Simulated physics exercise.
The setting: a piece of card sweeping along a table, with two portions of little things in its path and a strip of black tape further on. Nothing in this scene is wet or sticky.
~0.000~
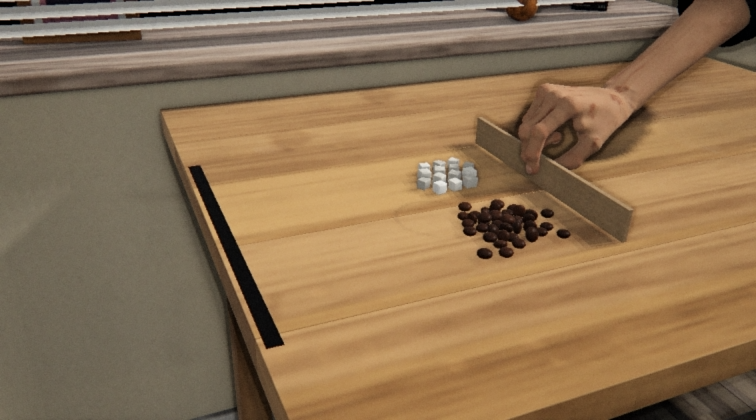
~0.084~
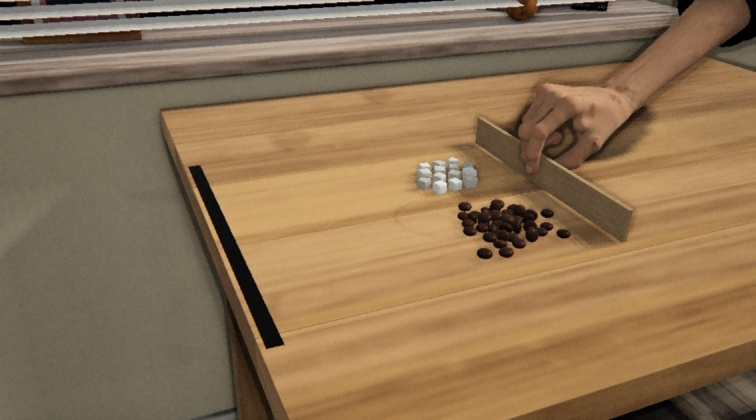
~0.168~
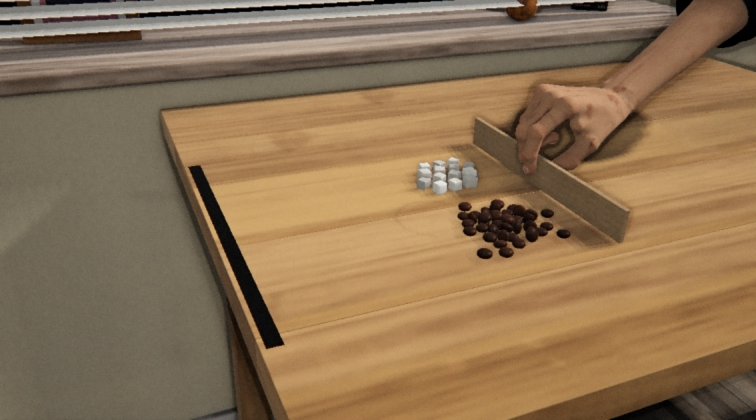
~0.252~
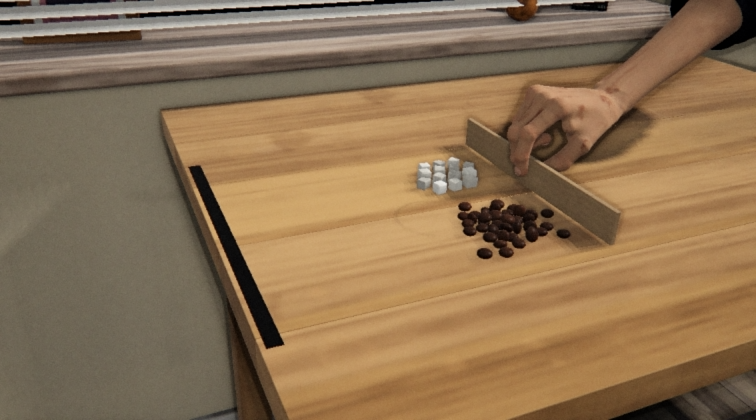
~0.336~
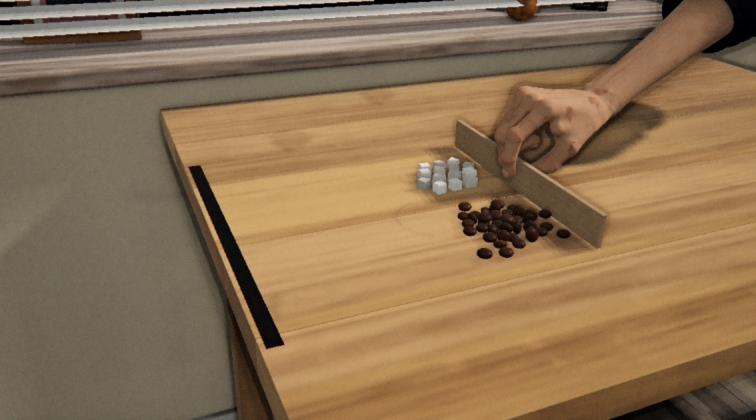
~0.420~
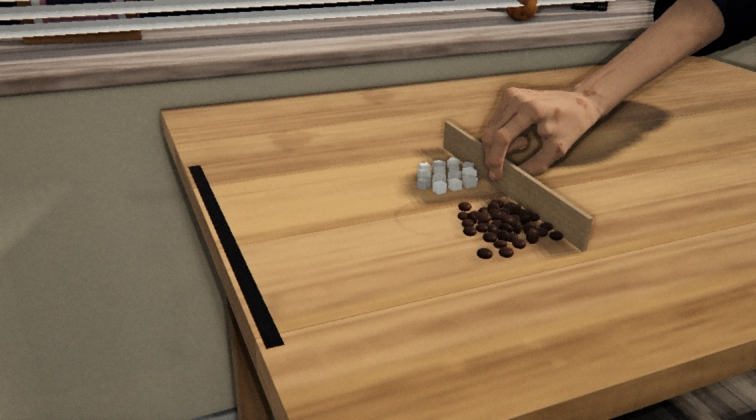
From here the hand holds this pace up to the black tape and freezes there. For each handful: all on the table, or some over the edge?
The front handful? It does not all stay up. The back handful? It does not all stay up.
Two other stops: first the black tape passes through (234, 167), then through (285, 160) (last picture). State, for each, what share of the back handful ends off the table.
0 and 0 percent.
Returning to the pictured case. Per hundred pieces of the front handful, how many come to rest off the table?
My estimate is close to 100 per cent of the pieces.
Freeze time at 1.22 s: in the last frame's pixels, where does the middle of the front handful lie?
Centre: About (377, 249).
After 1.22 s, piece of card still moving, near (371, 184); front handful all on the table, its front near (345, 256); back handful all on the table, its front near (316, 206).
After 2.05 s, piece of card stopped at the black tape; front handful the whole lot over the edge; back handful the whole lot over the edge.
In the end (2.5 s), piece of card stopped at the black tape; front handful the whole lot over the edge; back handful the whole lot over the edge.
